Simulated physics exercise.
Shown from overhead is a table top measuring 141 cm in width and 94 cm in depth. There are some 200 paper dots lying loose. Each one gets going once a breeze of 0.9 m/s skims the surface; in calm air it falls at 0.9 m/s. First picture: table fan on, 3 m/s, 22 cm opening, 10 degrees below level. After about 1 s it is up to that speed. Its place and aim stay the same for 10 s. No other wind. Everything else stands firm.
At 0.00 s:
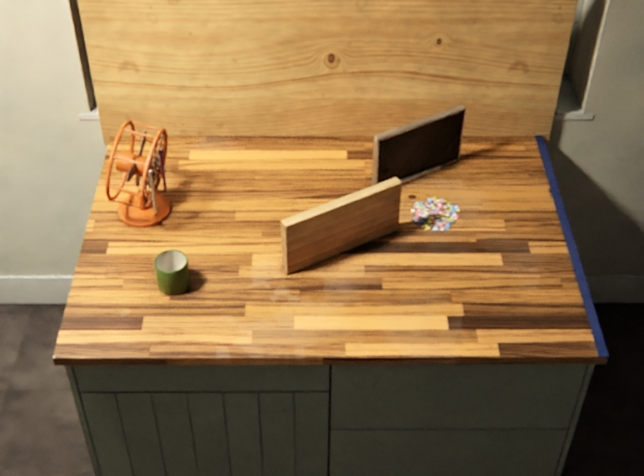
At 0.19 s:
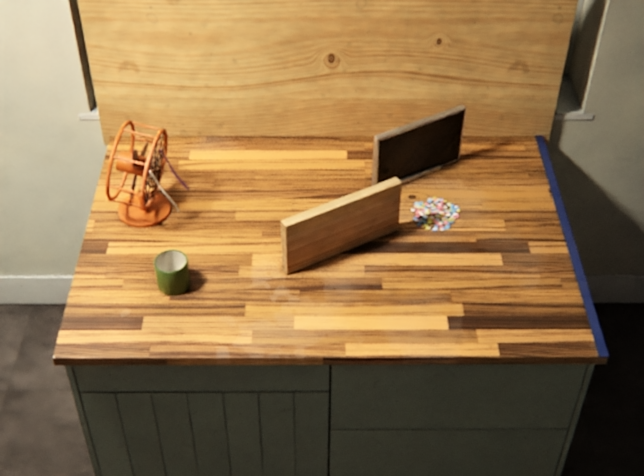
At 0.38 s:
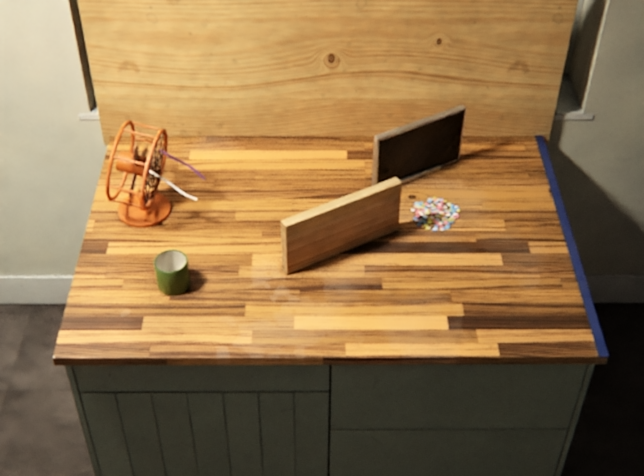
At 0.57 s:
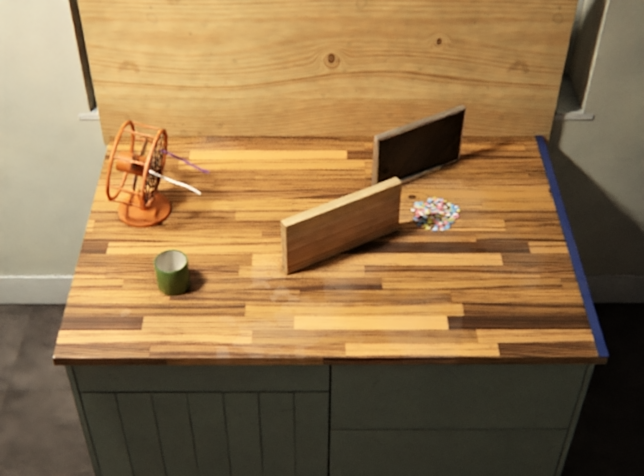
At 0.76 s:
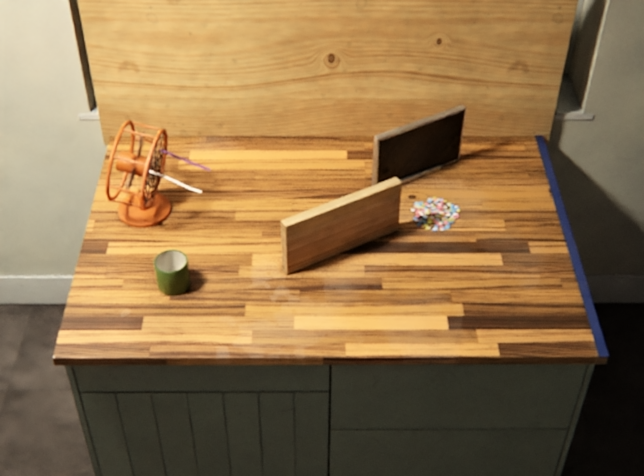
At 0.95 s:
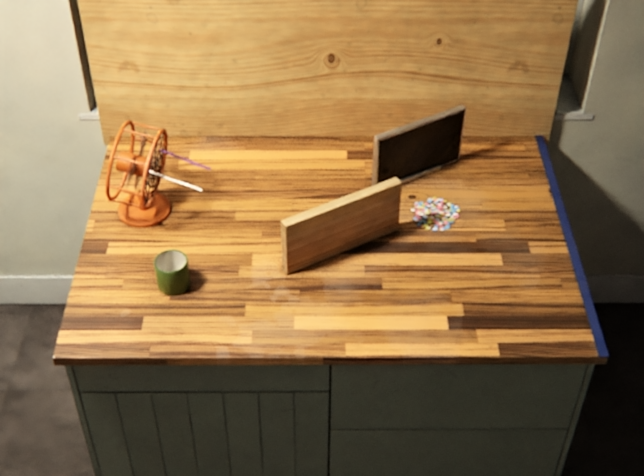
At first, an orange table fan stands on the left of a striped wooden table top, near a green cup, two upright panels and a patch of colourful paper dots. Then thin ribbons lift from the fan's front and stream out to the right, fluttering slightly, while the dots stay put.
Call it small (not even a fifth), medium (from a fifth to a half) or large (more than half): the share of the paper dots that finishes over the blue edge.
Large.
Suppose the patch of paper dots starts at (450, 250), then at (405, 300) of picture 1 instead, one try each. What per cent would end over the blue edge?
In turn: 15 per cent, 0 per cent.
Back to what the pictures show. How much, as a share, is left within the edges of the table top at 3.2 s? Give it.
Close to 40 in a hundred are still there.
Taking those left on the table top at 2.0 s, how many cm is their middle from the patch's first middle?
It comes to near 5 cm.
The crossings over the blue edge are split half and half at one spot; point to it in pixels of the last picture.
At about (552, 168).
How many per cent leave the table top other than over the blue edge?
Close to 0 % of them.
After 2.0 s, 88 % are on the move or not yet settled, 24 % are over the blue edge; the middle of those still in play is near (463, 208).
After 3.2 s, 52 % are on the move or not yet settled, 55 % are over the blue edge; the middle of those still in play is near (455, 215).
After 5.5 s, 26 % are on the move or not yet settled, 78 % are over the blue edge; the middle of those still in play is near (455, 210).
After 10.0 s, at the end, 95 % are over the blue edge.
